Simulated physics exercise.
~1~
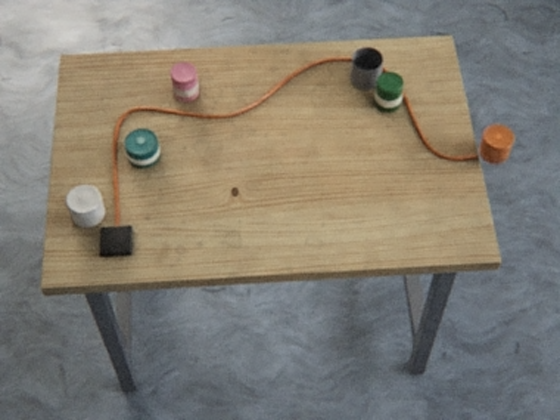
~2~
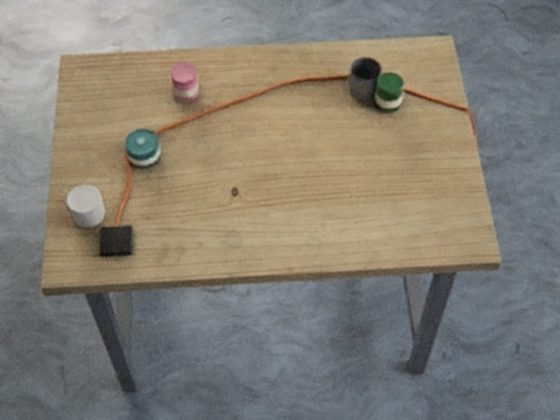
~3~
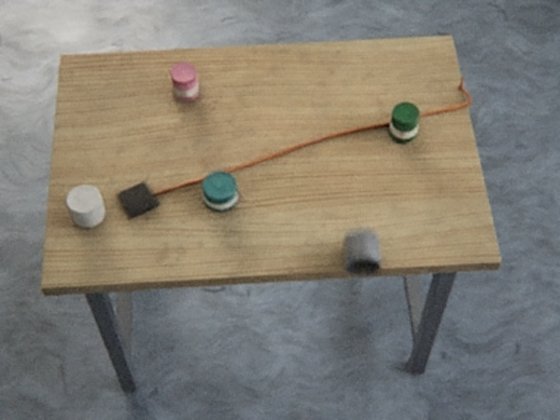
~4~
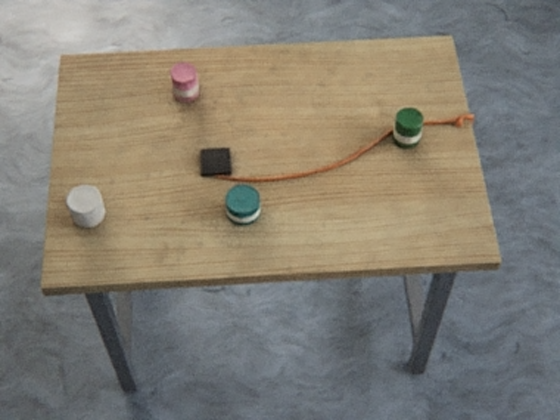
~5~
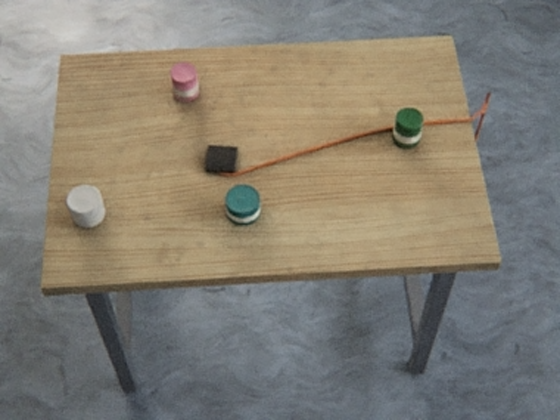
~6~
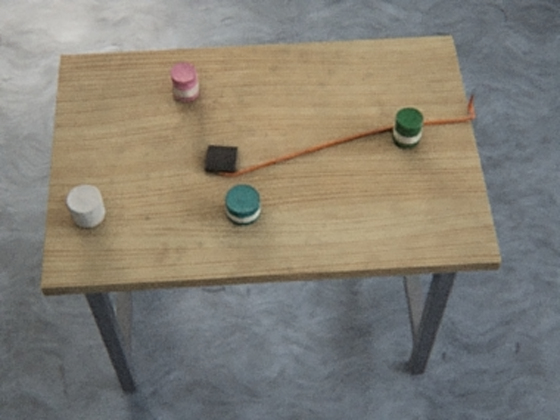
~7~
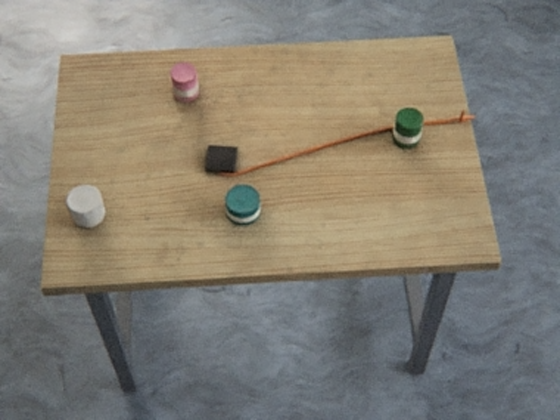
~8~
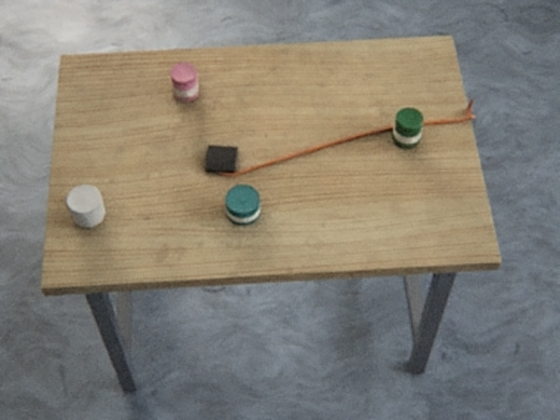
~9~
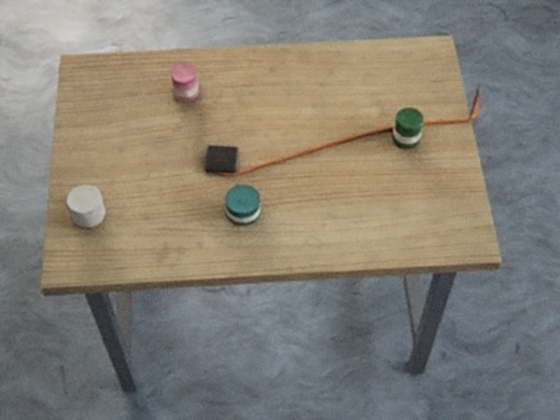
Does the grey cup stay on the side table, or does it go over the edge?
The grey cup goes over the edge, while the teal canister slides a little way and stays on the table.
